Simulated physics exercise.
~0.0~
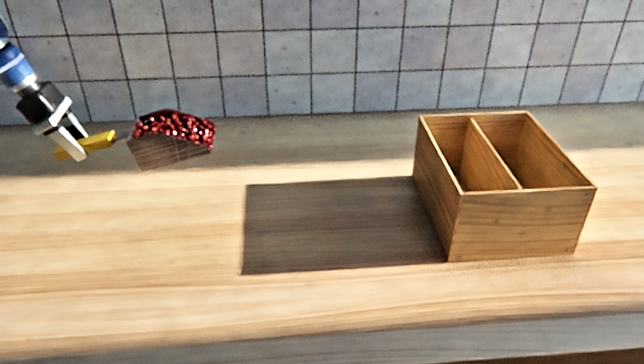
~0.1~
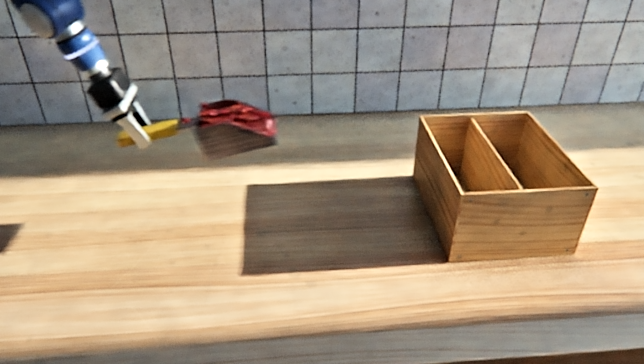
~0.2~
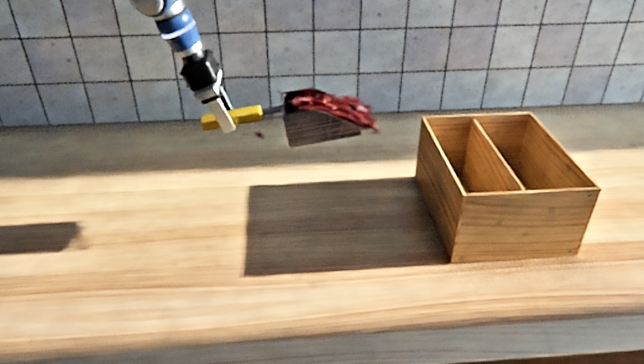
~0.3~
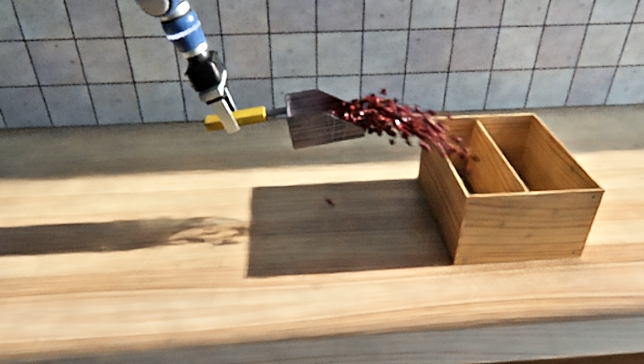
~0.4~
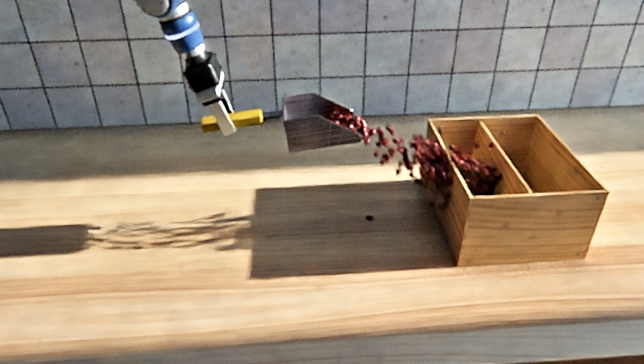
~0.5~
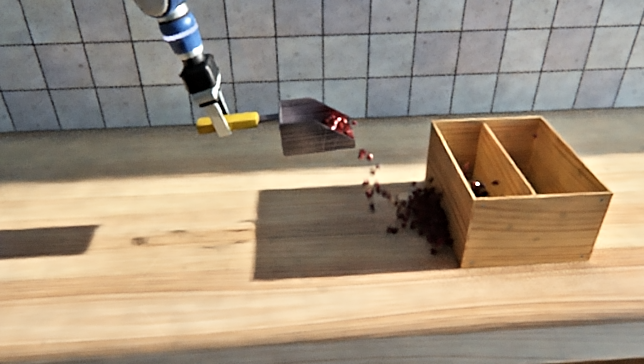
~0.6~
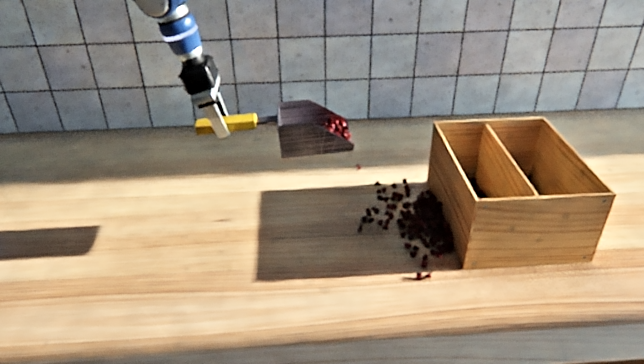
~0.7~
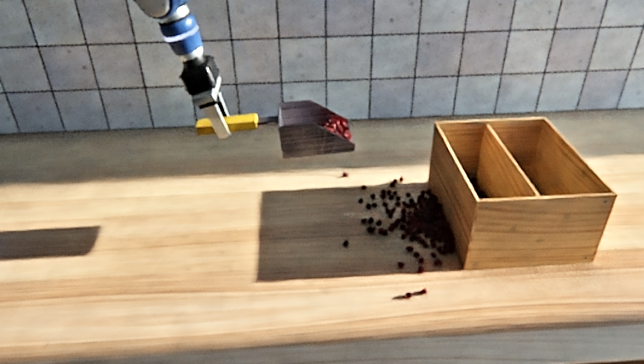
A blue and white robot arm with a black gripper holds a dark scoop by its yellow handle, heaped with red beans, above a sunlit wooden table before a grey tiled wall, seen from the front and slightly above. An open wooden box with two compartments sits at the right. The arm sweeps the scoop right and stops short of the box. The beans slide off the front in a stream, some dropping into the left compartment and many striking its near side. They spill onto the table, ending in a dark scattered pile beside the box, while a few remain in the scoop.
